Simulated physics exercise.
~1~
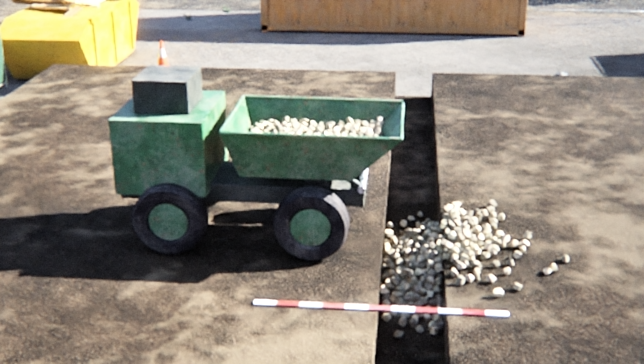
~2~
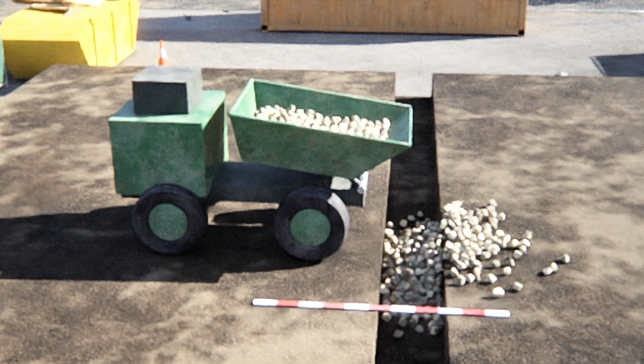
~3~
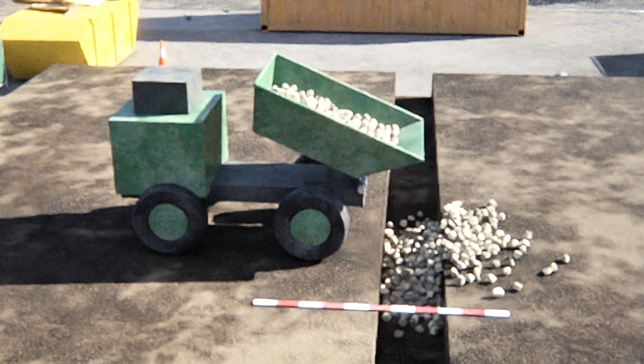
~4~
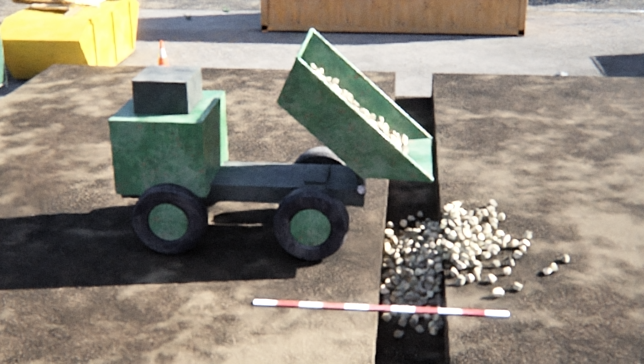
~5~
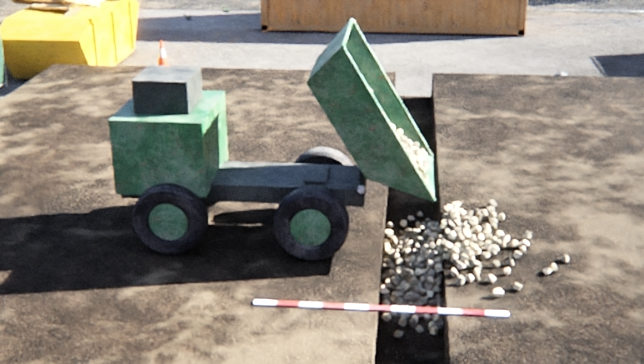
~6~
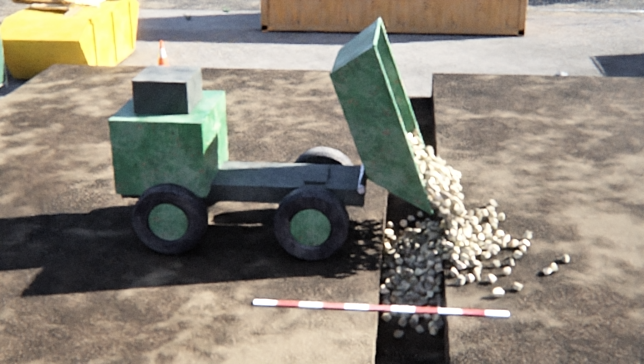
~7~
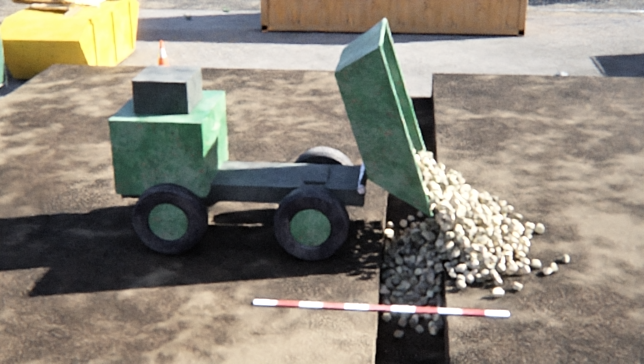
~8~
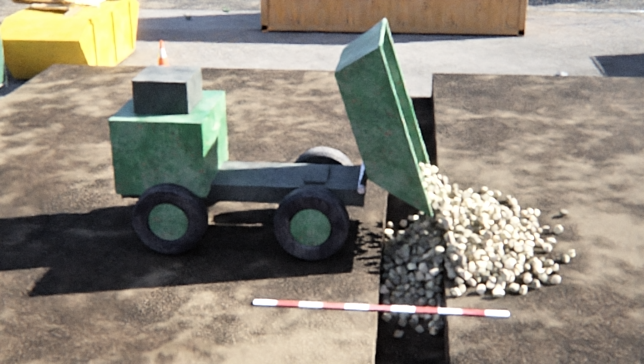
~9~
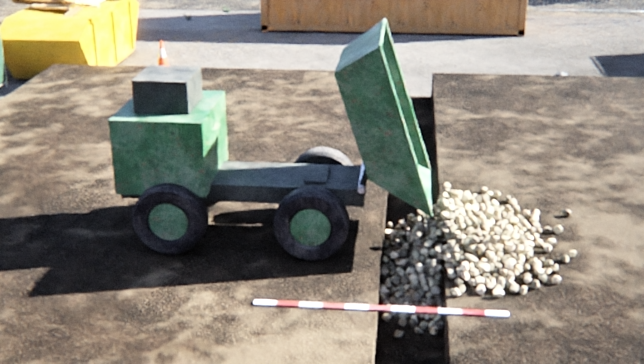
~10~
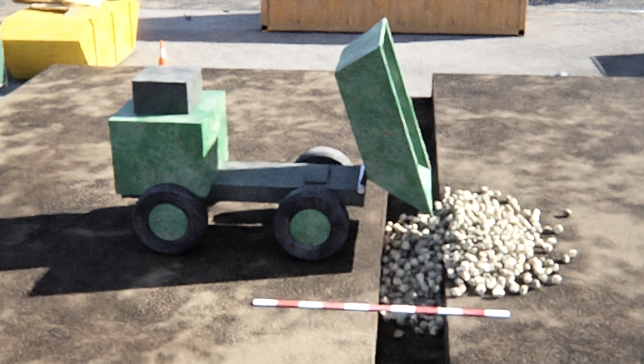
A green toy-like dump truck steadily tipped its body up at the back, and its pale stones poured out onto the loose pile by the trench, some dropping in but many landing beyond it, until the body stood steep, empty and still.
